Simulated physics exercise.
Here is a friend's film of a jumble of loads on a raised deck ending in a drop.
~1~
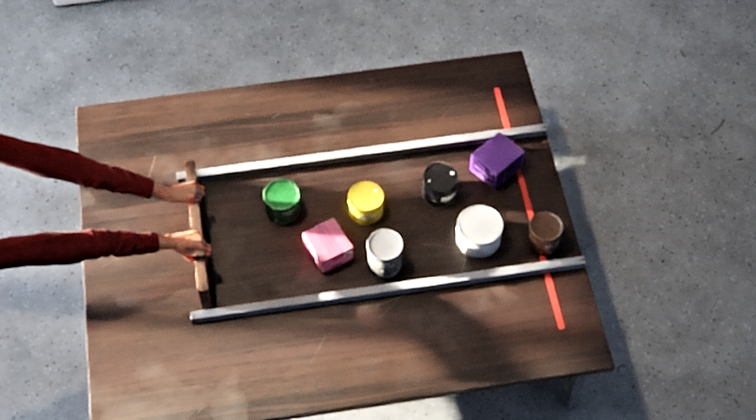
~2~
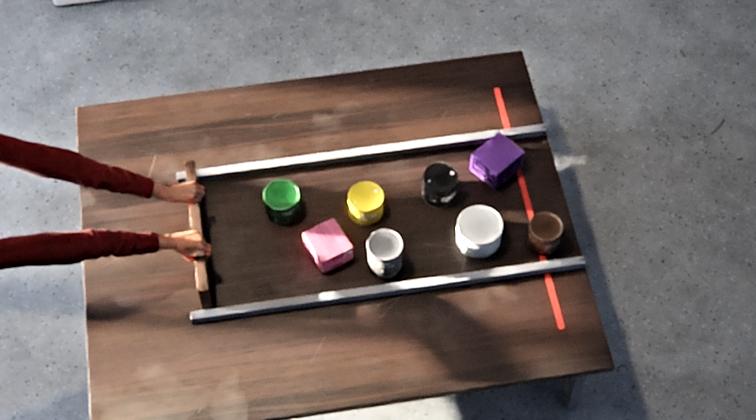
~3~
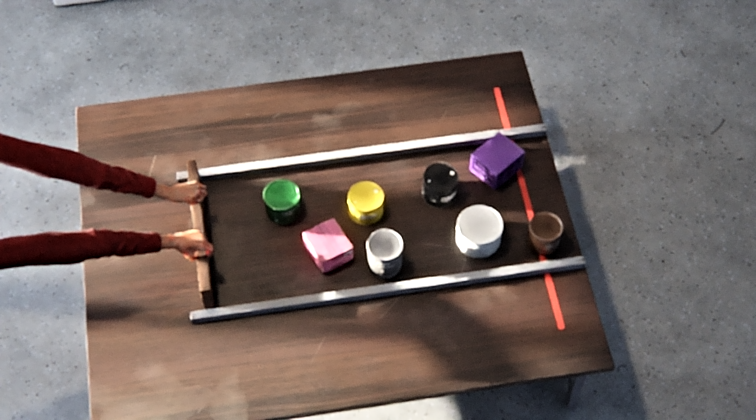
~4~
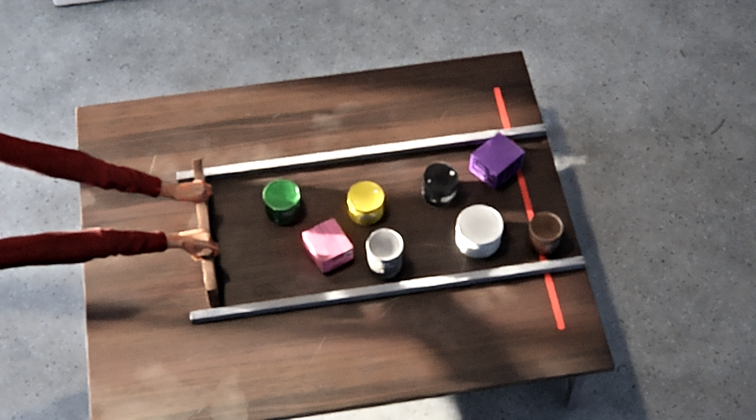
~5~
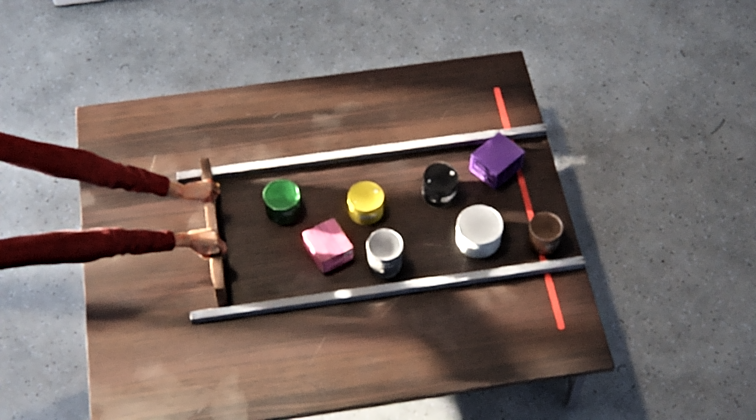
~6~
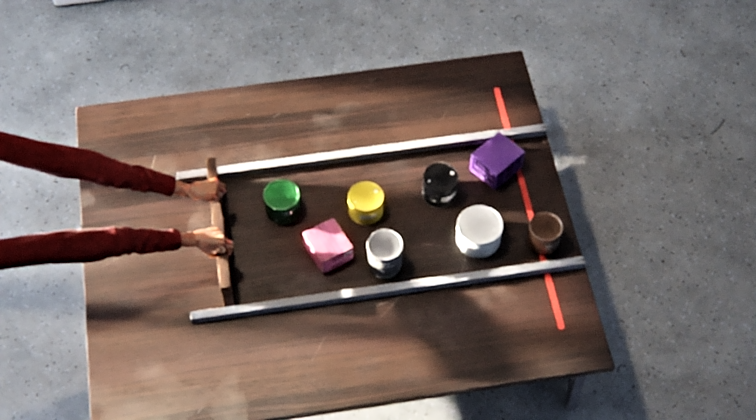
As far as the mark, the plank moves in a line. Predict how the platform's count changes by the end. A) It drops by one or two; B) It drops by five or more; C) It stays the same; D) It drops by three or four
(B) It drops by five or more.
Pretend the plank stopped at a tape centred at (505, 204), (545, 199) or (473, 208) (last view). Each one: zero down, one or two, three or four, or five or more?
In the order of the places given: Either one or two; 5 or more; none at all.
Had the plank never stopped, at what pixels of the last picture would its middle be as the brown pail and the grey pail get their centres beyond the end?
(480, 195) and (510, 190), roughly.
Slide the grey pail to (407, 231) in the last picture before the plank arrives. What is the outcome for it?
Started there, the object drops over the edge.
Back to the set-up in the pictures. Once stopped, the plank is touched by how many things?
3.
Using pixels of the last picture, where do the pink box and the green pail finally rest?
The pink box finishes at (554, 225); the green pail finishes at (537, 162).
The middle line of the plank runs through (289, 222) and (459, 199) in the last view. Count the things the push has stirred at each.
Note: First position 1; second position 8.
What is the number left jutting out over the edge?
Looks like 0 of them.
A little later, none off yet; brown pail at rest near (544, 234); purple crate at rest near (497, 161); white canister at rest near (479, 232).
When it is over, the number that fall off is five or more; down, grey pail, black canister, white canister, purple crate and brown pail.
